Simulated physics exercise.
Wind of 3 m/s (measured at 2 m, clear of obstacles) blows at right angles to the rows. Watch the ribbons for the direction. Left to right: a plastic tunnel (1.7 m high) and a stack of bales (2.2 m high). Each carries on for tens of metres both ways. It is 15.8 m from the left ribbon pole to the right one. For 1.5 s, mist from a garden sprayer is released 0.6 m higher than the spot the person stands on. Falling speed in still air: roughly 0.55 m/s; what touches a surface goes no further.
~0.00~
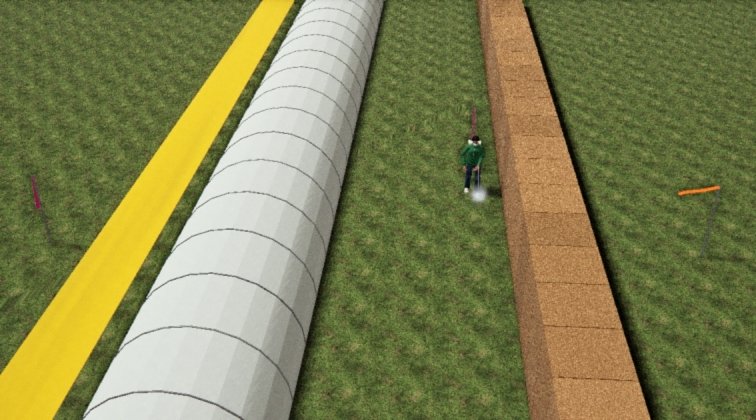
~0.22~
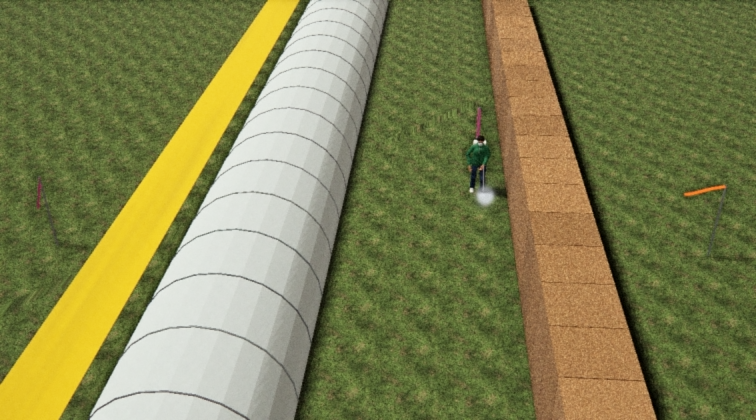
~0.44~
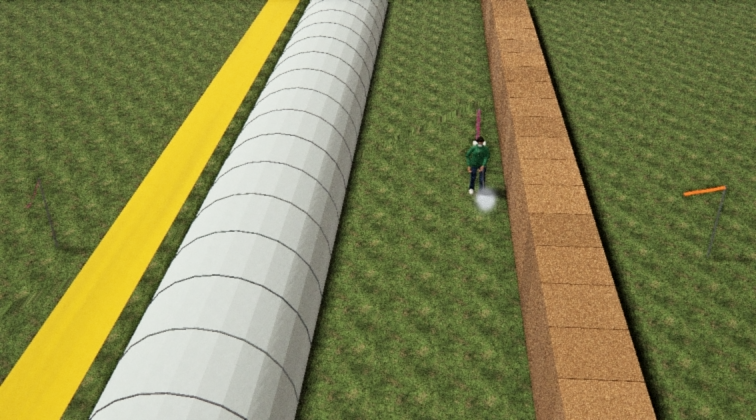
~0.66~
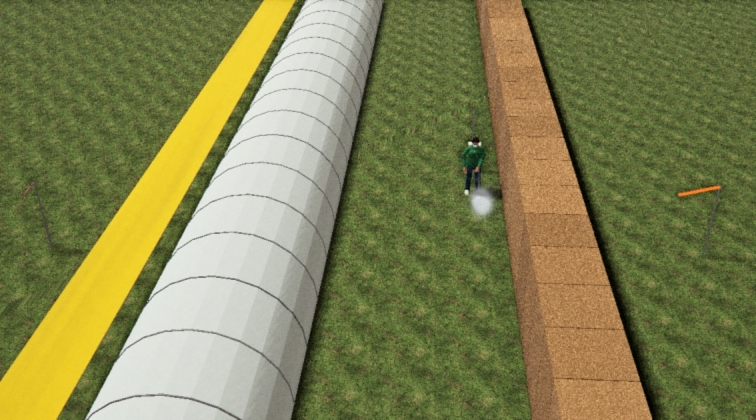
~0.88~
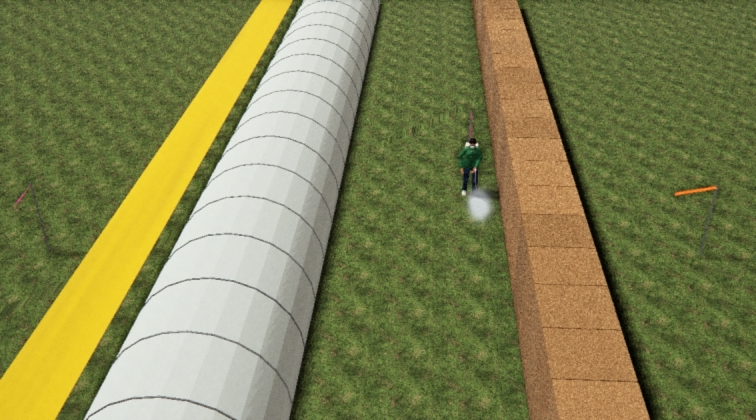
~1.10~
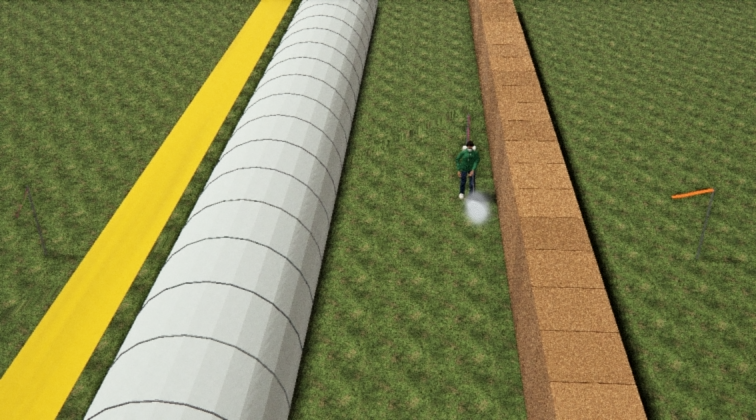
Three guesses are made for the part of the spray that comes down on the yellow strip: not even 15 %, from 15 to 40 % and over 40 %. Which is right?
On the yellow strip: Under 15 %.
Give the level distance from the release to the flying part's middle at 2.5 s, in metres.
Roughly 0.0 m.
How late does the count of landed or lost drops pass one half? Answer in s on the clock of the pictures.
At about 2.0 s.
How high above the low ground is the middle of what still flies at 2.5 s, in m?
About 0.2 m.
After 2.5 s, 27 % is in the air or yet to come; 0 % lies on the yellow strip; the middle of what still flies is 0.2 m above the low ground, near (480, 213).
After 4.0 s, 2 % is in the air or yet to come; 0 % lies on the yellow strip.
After 8.0 s, 0 % is in the air or yet to come; 0 % lies on the yellow strip.
After 20.0 s, 0 % is in the air or yet to come; 0 % lies on the yellow strip.
After 45.0 s, 0 % is in the air or yet to come; 0 % lies on the yellow strip.
